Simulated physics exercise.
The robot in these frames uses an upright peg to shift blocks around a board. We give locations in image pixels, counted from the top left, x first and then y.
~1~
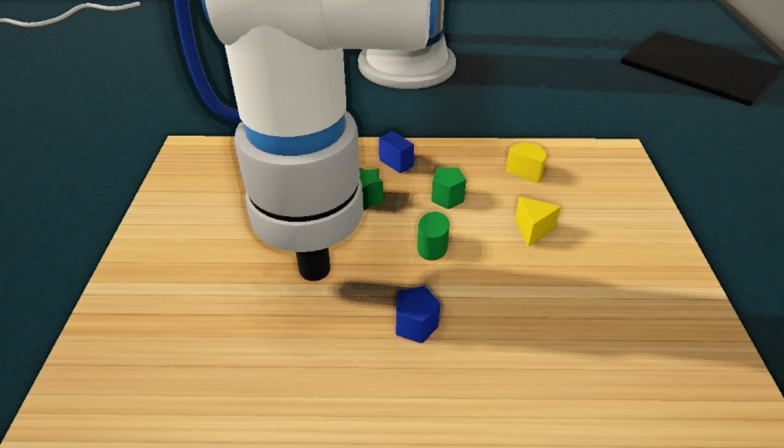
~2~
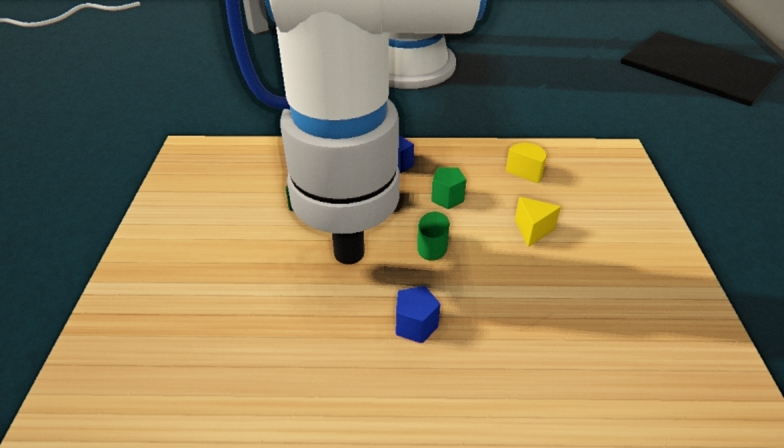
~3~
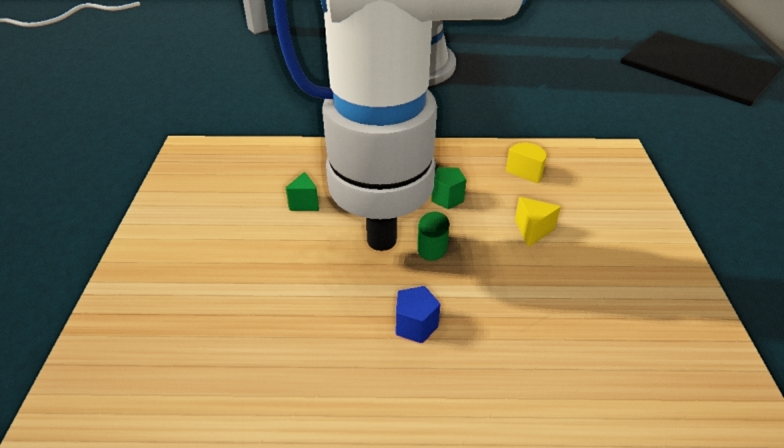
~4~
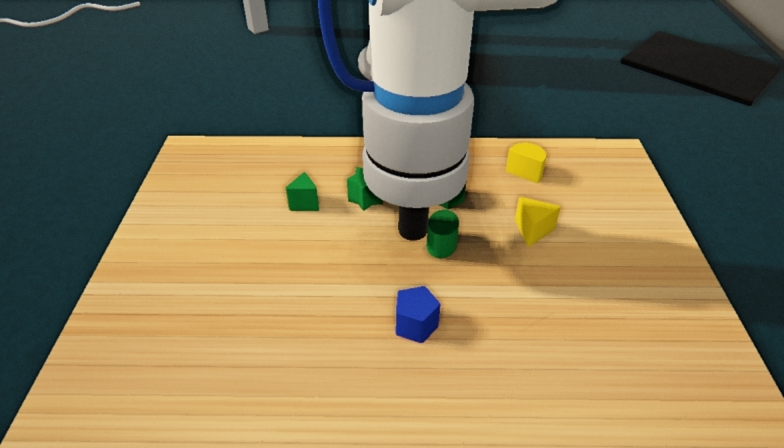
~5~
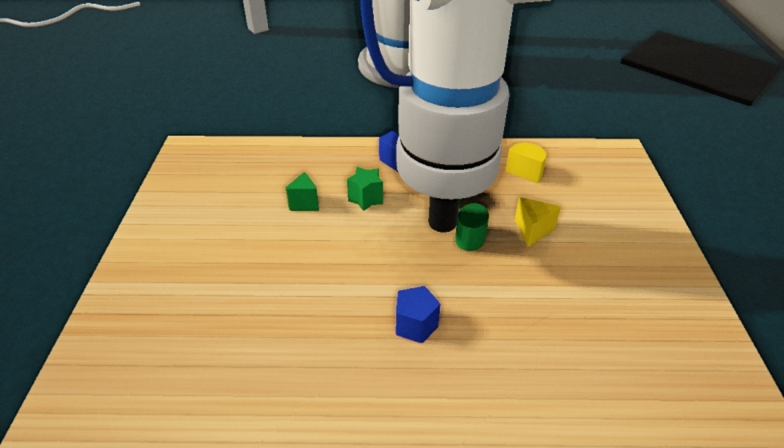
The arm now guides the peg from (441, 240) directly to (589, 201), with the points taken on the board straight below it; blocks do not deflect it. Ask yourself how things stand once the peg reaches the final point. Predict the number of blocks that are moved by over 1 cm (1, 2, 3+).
That's two.
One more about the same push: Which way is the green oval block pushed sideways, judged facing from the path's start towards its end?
Facing the way the path runs, start to end, you'll find the green oval block has shifted right.
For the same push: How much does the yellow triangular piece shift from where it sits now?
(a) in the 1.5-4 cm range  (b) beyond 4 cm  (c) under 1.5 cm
The answer is b.
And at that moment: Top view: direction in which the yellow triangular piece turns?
That block twists clockwise.
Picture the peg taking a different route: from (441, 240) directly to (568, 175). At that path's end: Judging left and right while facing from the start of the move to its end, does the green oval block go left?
I'd say no.
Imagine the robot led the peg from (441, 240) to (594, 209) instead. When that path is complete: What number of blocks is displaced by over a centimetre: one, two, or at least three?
The answer is two blocks, counting only moves over 1 cm.
On the path given first. One third of the way, peg at (497, 211); green oval block at (528, 204); yellow triangular piece at (557, 206), turned 30° clockwise.
Two thirds of the way, peg at (548, 198); green oval block at (581, 197), turned 35° clockwise; yellow triangular piece at (606, 209), turned 60° clockwise.
At the end, peg at (594, 185); green five-sided block unmoved; green oval block at (622, 195), turned 100° clockwise; yellow triangular piece at (626, 213), turned 100° clockwise.
